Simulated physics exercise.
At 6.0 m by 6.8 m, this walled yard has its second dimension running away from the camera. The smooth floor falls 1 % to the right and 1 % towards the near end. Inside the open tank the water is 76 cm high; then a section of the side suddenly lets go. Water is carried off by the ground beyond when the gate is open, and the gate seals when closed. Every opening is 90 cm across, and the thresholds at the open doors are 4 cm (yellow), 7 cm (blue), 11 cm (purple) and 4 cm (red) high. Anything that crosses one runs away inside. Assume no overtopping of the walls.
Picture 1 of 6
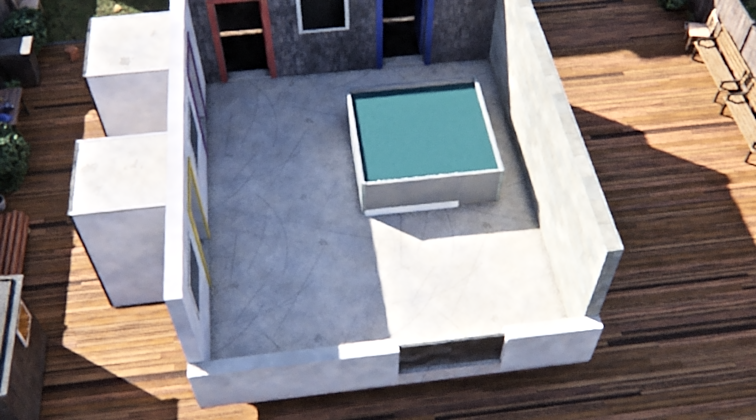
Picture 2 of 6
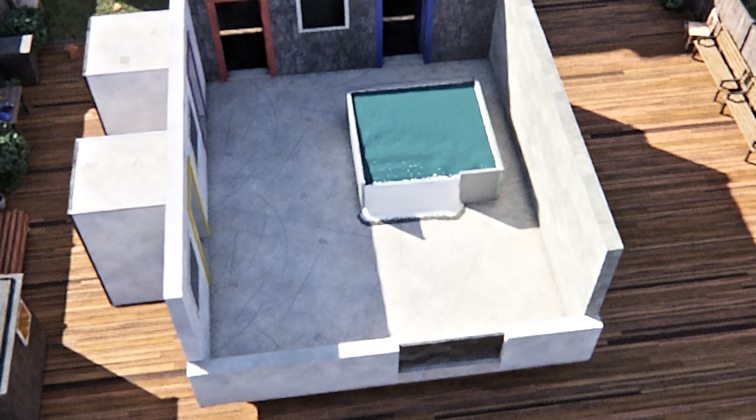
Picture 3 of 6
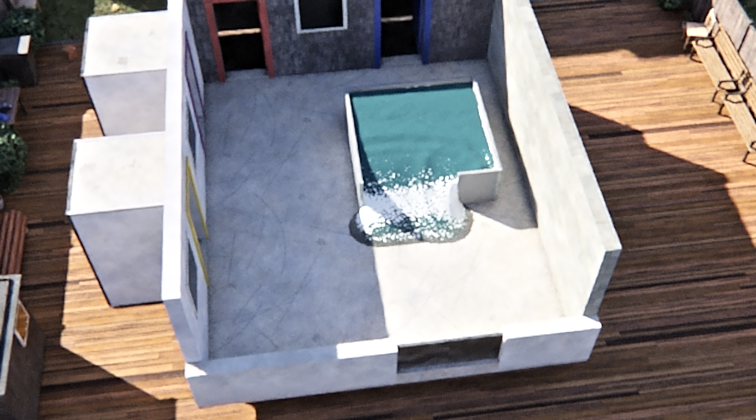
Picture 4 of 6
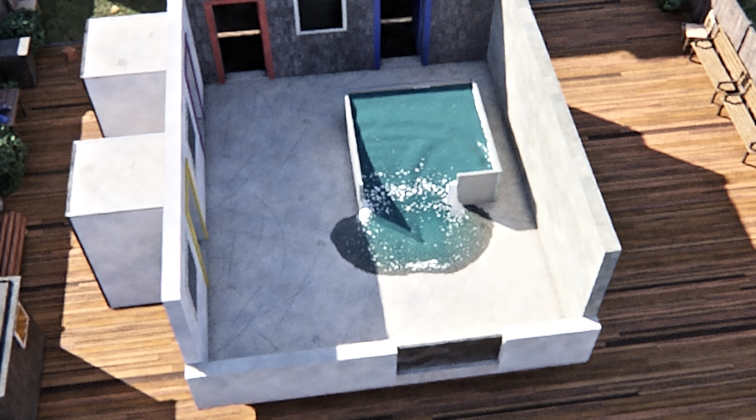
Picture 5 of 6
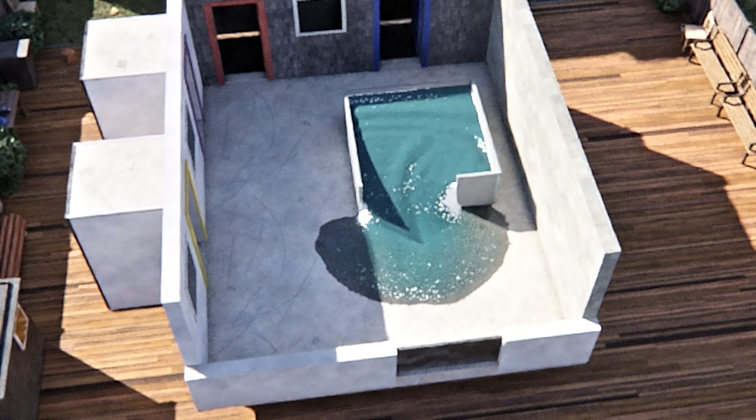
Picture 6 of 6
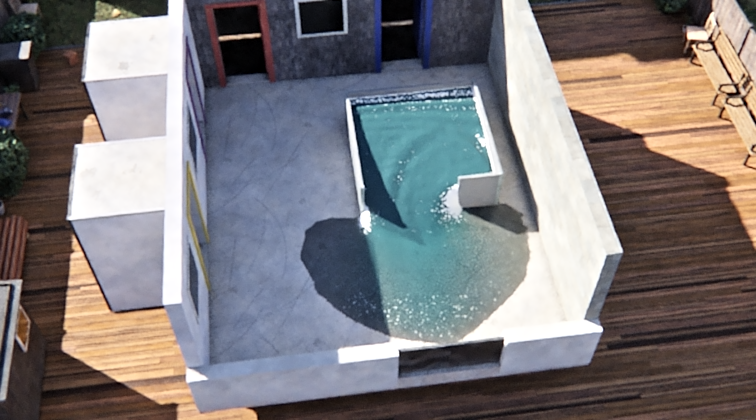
Teal water sits still in an open tank inside a pale walled yard, then starts pouring through a gap in the tank's near side. It tumbles out in white froth and spreads across the smooth floor in a widening rounded pool, reaching close to the near wall as the tank's level drops.
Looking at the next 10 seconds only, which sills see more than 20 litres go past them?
As I see it, watch the yellow door: It will outstrip the limit. Watch the blue door: It will outstrip the limit. Watch the purple door: It will not outstrip the limit. Watch the red door: It will outstrip the limit.
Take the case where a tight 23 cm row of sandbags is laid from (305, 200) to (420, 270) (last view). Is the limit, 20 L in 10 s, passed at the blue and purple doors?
Doors: Blue stays under / purple stays under.
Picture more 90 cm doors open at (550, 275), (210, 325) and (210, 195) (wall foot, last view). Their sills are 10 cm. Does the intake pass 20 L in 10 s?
Well, the first is on the high side, the second is on the high side, and the third is on the low side.
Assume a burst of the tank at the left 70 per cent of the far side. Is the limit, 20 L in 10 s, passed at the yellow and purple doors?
Lab note: Vs limit, yellow door inside limit; purple door limit exceeded.
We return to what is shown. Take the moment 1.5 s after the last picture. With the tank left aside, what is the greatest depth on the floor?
It gets to some 53 cm.
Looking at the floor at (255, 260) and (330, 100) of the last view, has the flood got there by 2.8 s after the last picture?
Soaked, untouched.
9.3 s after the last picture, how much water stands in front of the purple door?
Looks like about 10.0 cm at that spot.
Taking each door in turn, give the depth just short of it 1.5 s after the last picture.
Door by door, in cm: Yellow reads 0, blue reads 0, purple reads 0, red reads 0.
Then, 0.7 s after the last picture water covers 35 % of the floor and is deepest (46 cm) near (422, 362); yellow door not reached, blue door not reached, purple door not reached, red door not reached.
Then, 1.5 s after the last picture water covers 40 % of the floor and is deepest (53 cm) near (211, 387); yellow door not reached, blue door not reached, purple door not reached, red door not reached.
Then, 2.8 s after the last picture water covers 55 % of the floor and is deepest (38 cm) near (211, 387); yellow door 9 cm at the sill, 1 L in, blue door not reached, purple door not reached, red door not reached.
Then, 5.3 s after the last picture water covers 95 % of the floor and is deepest (26 cm) near (487, 68); yellow door 10 cm at the sill, 39 L in, blue door 5 cm at the sill, 0 L in, purple door 4 cm at the sill, 0 L in, red door 13 cm at the sill, 39 L in.
Then, 9.3 s after the last picture water covers 100 % of the floor and is deepest (18 cm) near (500, 111); yellow door 8 cm at the sill, 95 L in, blue door 12 cm at the sill, 36 L in, purple door 10 cm at the sill, 0 L in, red door 12 cm at the sill, 164 L in.
